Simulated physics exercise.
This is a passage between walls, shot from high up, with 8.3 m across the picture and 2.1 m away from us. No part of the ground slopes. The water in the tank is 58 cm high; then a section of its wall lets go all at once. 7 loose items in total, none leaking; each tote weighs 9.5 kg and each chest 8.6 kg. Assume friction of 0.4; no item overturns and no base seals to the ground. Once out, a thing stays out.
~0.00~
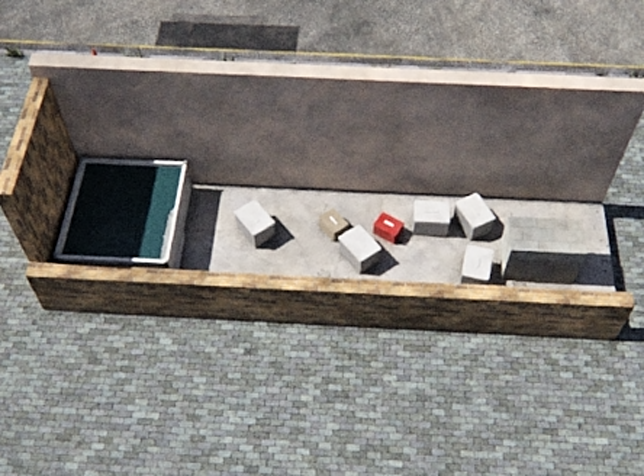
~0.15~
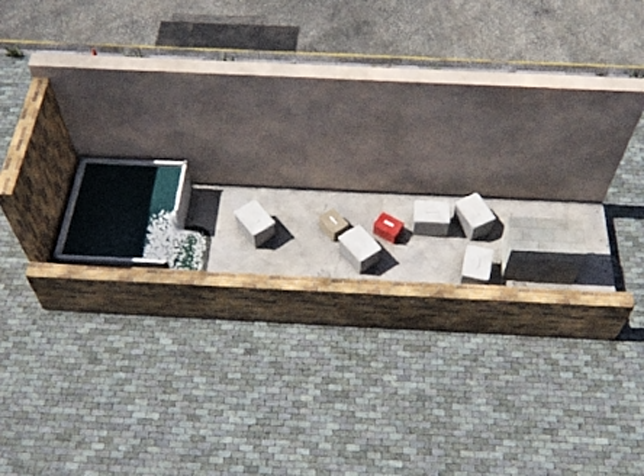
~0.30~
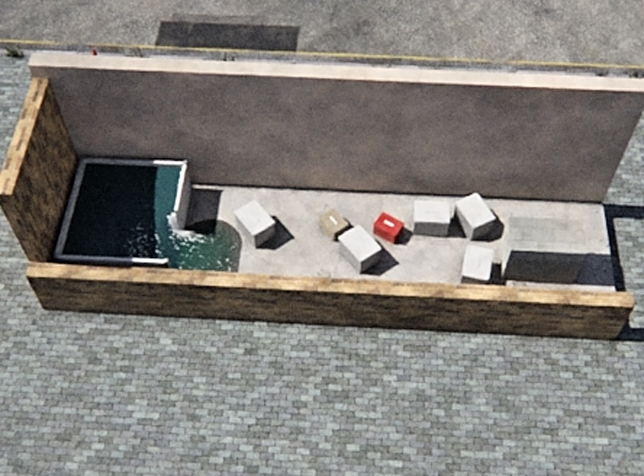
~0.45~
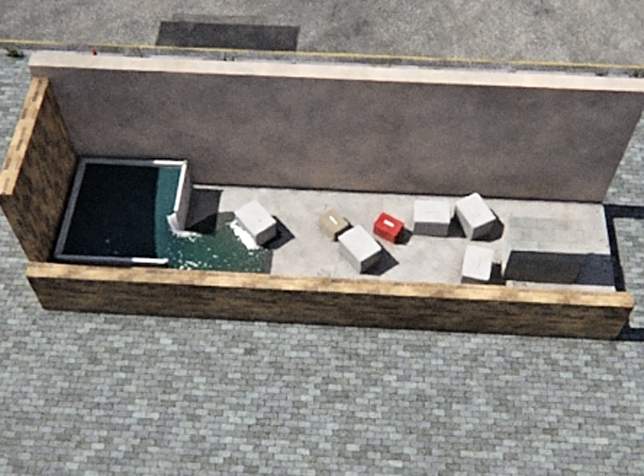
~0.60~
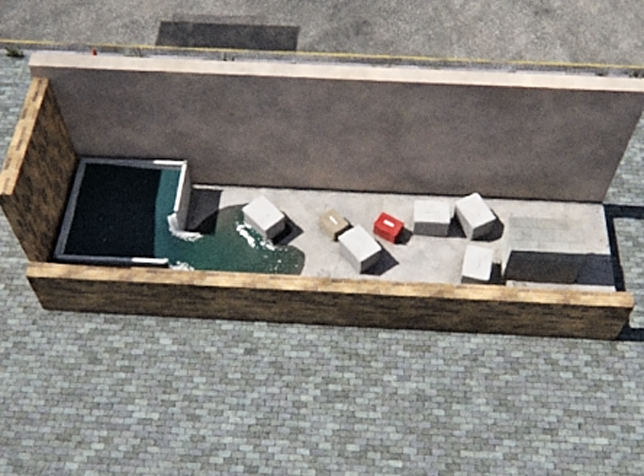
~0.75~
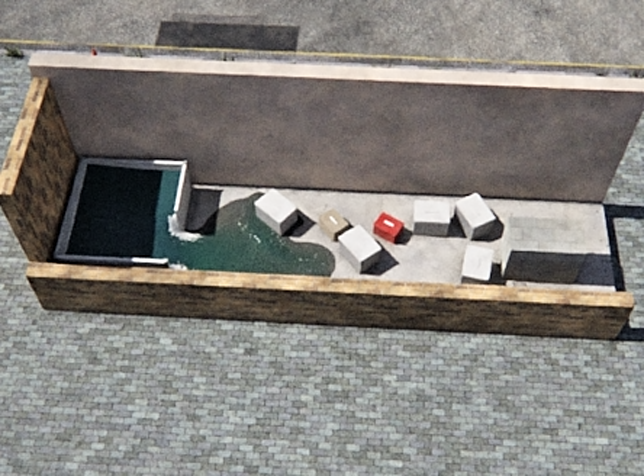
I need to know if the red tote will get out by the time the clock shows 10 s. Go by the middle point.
It clears the passage in time.
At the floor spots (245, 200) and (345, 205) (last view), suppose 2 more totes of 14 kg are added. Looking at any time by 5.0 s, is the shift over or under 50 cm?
Result, in sequence: Not exceeded; exceeded.
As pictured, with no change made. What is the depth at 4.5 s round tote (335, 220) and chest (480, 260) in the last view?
First roughly 13 cm, second roughly 8 cm.
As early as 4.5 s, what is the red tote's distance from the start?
Displacement by then near 250 cm.
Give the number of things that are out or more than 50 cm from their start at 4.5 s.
7 in all.
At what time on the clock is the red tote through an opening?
It gets out at about 5.5 s.
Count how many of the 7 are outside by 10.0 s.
That would be 7.
After 2.0 s the red tote is near (408, 211), 0.4 m from its start, aground; 0 of 7 are out; 2 afloat.
After 4.5 s the red tote is near (540, 199), 2.5 m from its start, afloat; 2 of 7 are out; 5 afloat.
After 7.0 s the red tote has gone out; 7 of 7 are out; 0 afloat.
After 10.0 s the red tote has gone out; 7 of 7 are out; 0 afloat.
